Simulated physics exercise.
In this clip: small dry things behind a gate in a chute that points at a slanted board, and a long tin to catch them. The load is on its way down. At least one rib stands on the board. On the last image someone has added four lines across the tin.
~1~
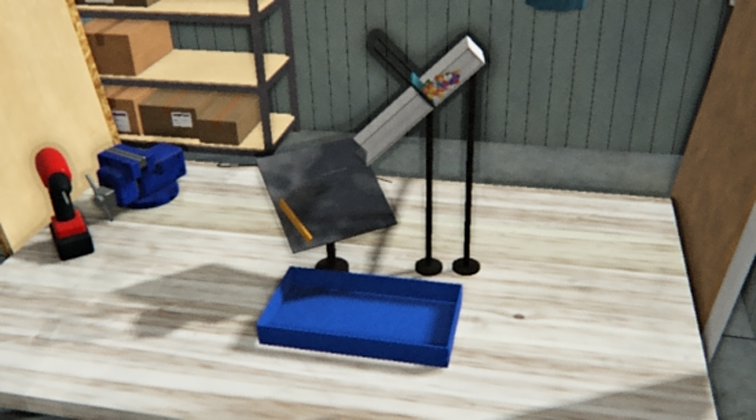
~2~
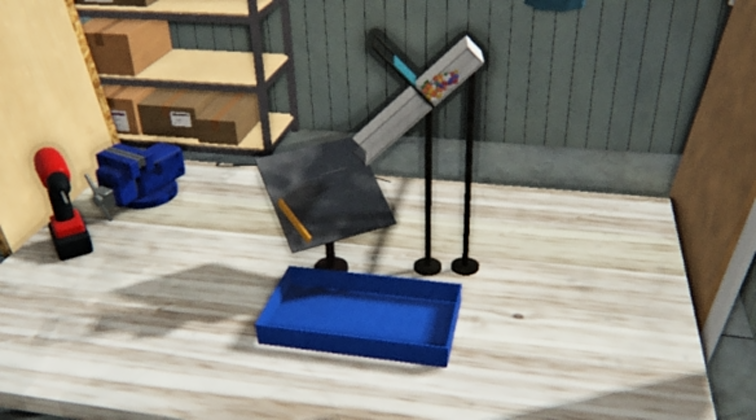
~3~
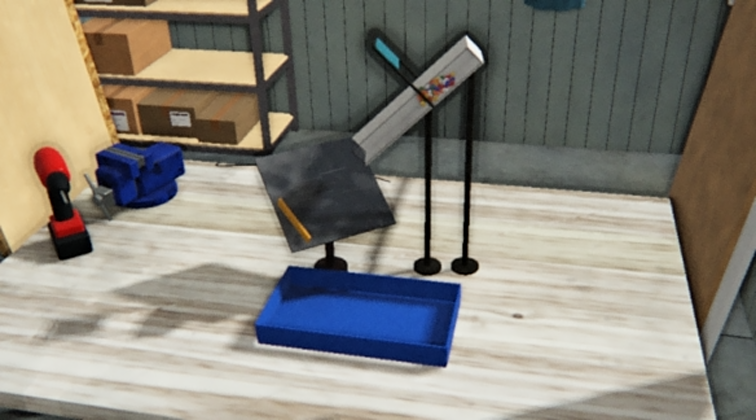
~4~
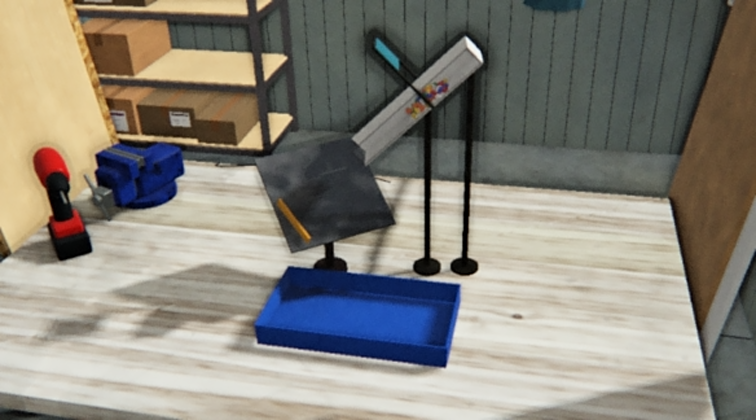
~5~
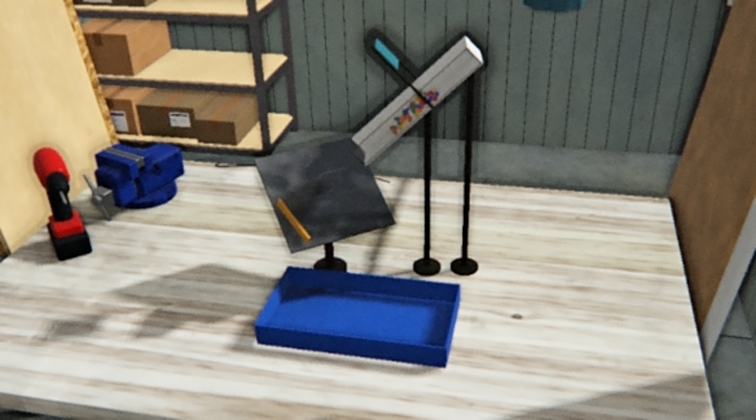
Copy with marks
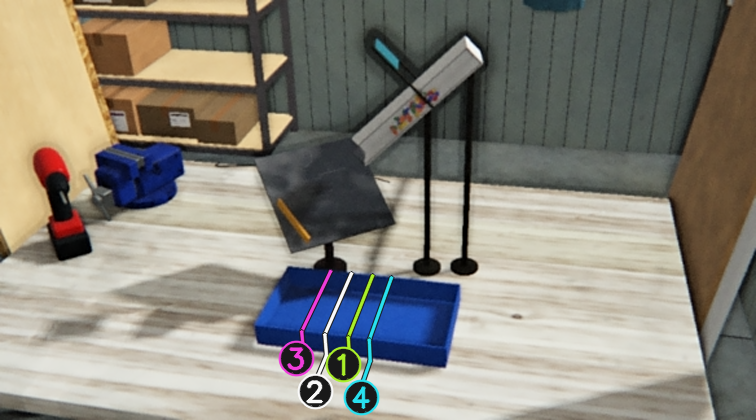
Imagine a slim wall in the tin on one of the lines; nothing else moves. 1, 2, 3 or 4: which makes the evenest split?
Best: 2.
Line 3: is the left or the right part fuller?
More lands on the right.
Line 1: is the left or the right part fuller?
Left.
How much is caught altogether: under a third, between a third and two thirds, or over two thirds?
Over two thirds.
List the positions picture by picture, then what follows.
In the first picture, load behind the gate at (441, 87), jelly beans; lip of the chute at (367, 159), sloping fairly steeply.
In the second picture, middle of the board at (326, 191), tilted fairly steeply; middle of its low edge at (346, 237); of its high edge at (307, 147).
In the third picture, front corners of the tin at (256, 324) and (447, 348), empty; front of the load at (424, 102).
In the fourth picture, middle of the load at (427, 98); its front at (409, 110), about a quarter of the way to the lip; rib from (279, 199) to (310, 238).
In the fifth picture, middle of the load at (416, 104); its front at (394, 126), about half of the way to the lip.
On the marked copy, line 1 crosses the front rim at (348, 336); line 2 crosses the front rim at (325, 333); line 3 crosses the front rim at (302, 330); line 4 crosses the front rim at (369, 339).
For line 1, of what is caught, most on the left of the divider, a small part on the right.
For line 2, of what is caught, about half on the left of the divider, about half on the right.
For line 3, of what is caught, a stray few on the left of the divider, nearly all on the right.
For line 4, of what is caught, nearly all on the left of the divider, a small part on the right.
